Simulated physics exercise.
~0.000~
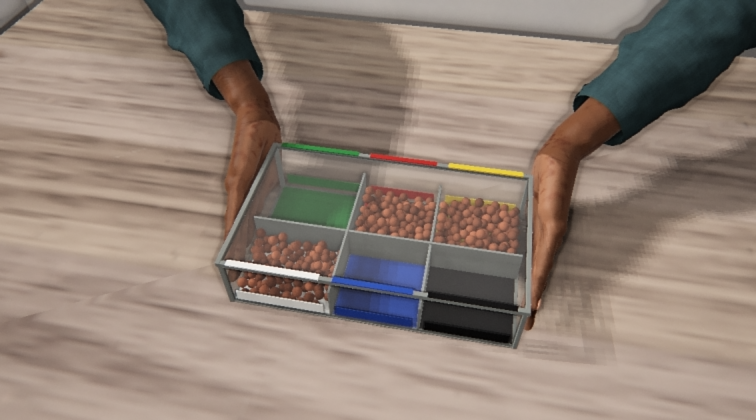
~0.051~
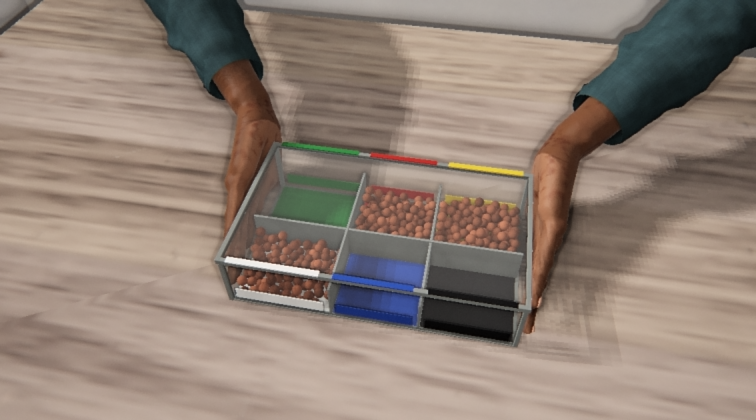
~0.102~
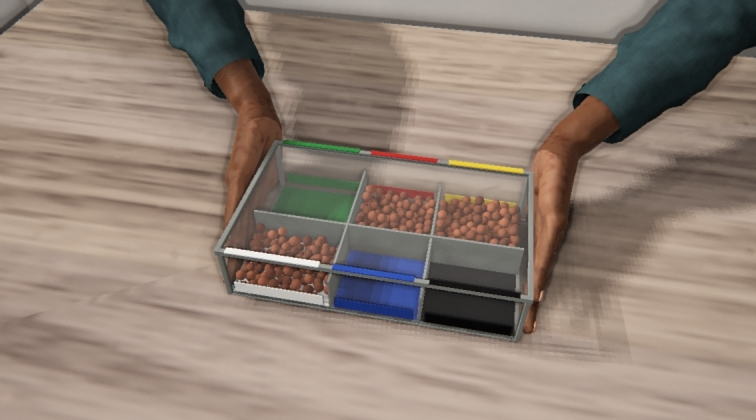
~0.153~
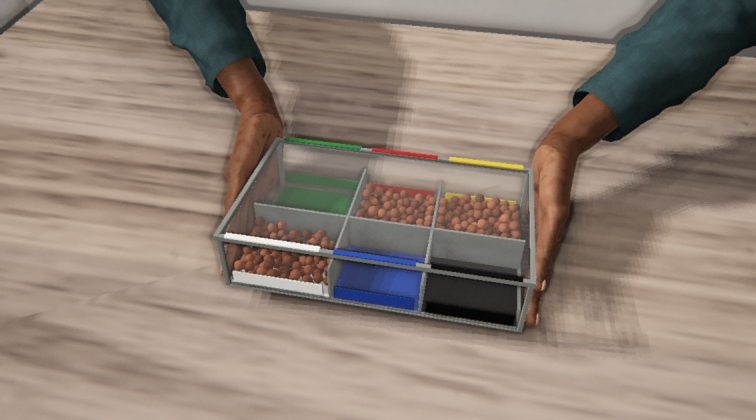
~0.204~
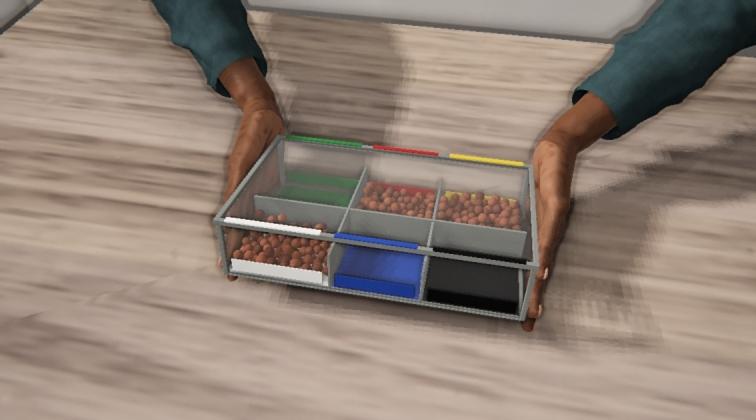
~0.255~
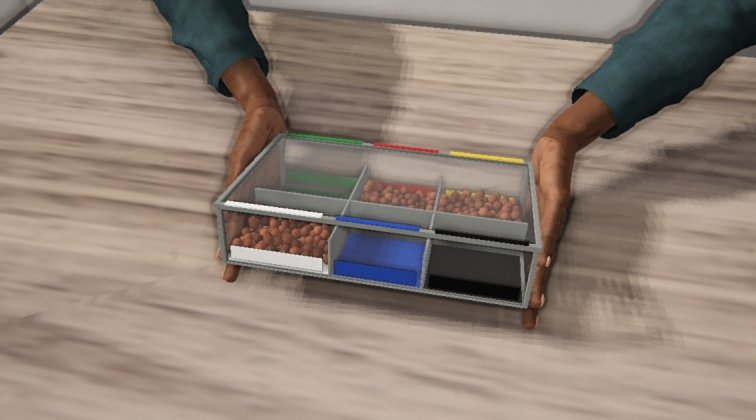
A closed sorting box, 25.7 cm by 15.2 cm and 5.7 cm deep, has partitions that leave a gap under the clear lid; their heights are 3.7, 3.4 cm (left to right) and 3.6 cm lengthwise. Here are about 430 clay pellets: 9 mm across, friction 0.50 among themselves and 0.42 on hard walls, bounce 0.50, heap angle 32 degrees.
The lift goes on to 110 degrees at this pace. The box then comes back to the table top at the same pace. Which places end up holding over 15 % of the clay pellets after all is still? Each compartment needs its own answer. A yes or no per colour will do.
Red: Yes. Blue: No. Green: Yes. Yellow: Yes. White: No. Black: No.
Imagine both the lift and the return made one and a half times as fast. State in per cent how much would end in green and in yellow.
I'd say green 25 percent, yellow 40 percent.
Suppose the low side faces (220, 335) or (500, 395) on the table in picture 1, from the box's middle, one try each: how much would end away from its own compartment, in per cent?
Around 55 % for the first direction, around 45 % for the second.
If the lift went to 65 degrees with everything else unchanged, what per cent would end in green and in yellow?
Green 0 %, yellow 40 %.
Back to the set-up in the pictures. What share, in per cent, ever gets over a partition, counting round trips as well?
The share is close to 30 percent.
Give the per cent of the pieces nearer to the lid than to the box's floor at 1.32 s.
Around 50 %.
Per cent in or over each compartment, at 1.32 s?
Red = 30, blue = 0, green = 10, yellow = 40, white = 15, black = 0 (per cent).
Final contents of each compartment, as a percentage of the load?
Red 30 / blue 0 / green 30 / yellow 40 / white 0 / black 0, all in percent.
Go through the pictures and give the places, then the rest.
Box tilt 0 degrees, front corners at (221, 262) and (525, 310); red 30 %, yellow 40 %, white 30 %, in the first frame.
Box tilt 1 degrees, front corners at (221, 259) and (526, 307), in the second frame.
Box tilt 4 degrees, front corners at (221, 250) and (528, 297), lowest corner left back, in the third frame.
Box tilt 9 degrees, front corners at (220, 236) and (531, 282), lowest corner left back, in the fourth frame.
Box tilt 13 degrees, front corners at (220, 220) and (534, 265), lowest corner left back, in the fifth frame.
Box tilt 18 degrees, front corners at (221, 204) and (536, 247), lowest corner left back; red 30 %, yellow 40 %, white 30 %. The box's pace is about 90 degrees a second, in the sixth frame.
After 1.32 s, tilt 110 degrees; red 30 %, green 10 %, yellow 40 %, white 15 %.
Then, at 2.03 s, tilt 49 degrees; red 30 %, green 30 %, yellow 40 %.
After 2.78 s, tilt 0 degrees; red 30 %, green 30 %, yellow 40 %.
By 3.3 s all is still; red 30 %, blue 0 %, green 30 %, yellow 40 %, white 0 %, black 0 %.
